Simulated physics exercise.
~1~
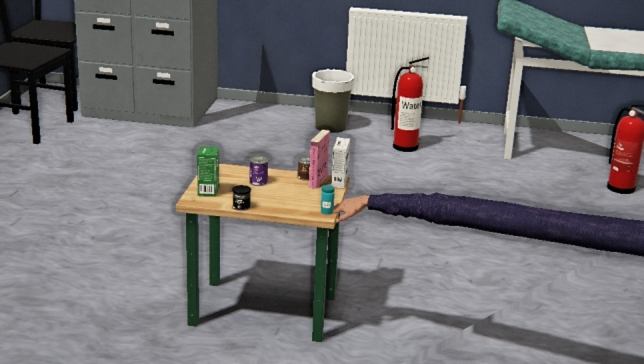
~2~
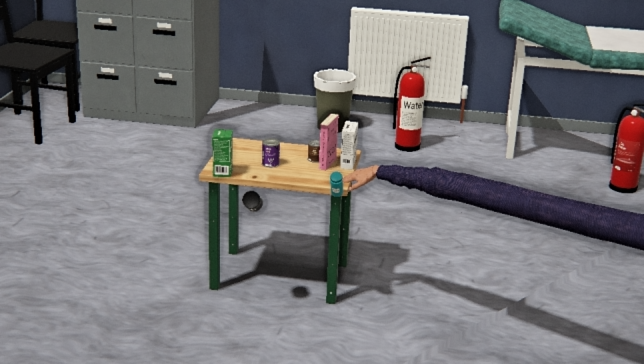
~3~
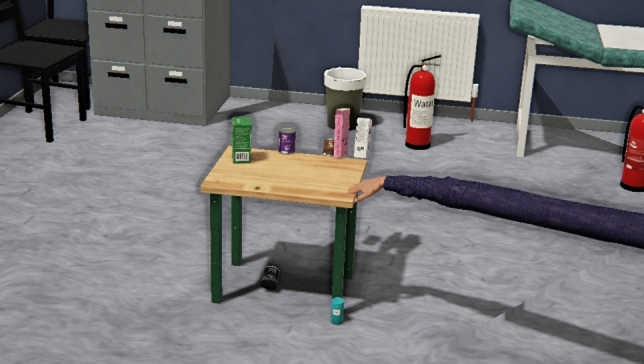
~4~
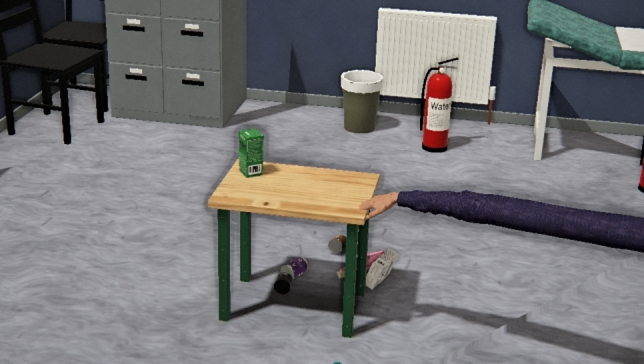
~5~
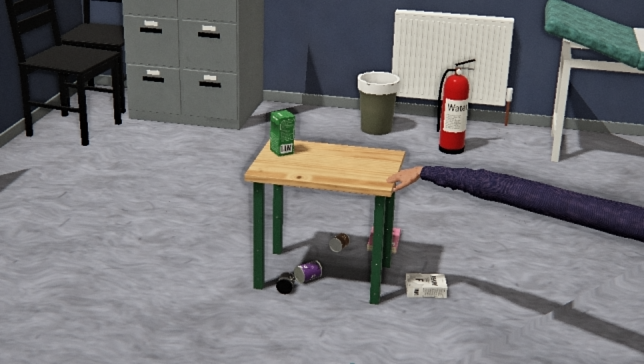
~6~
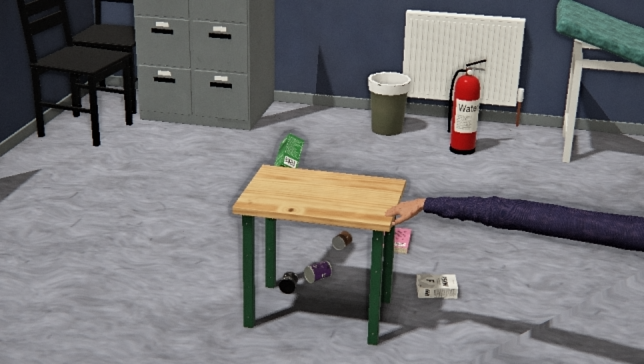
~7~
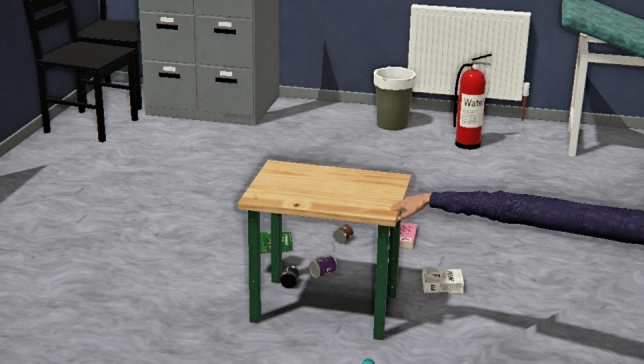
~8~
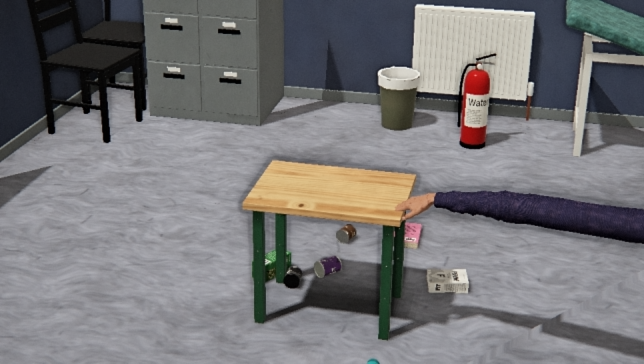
The footage shows a hand gripping a small wooden table and moving it jerkily as the items on top fall, first a black tin and turquoise shaker, then the packet, pink book and other tins, and lastly the green carton, leaving the table bare and upright.
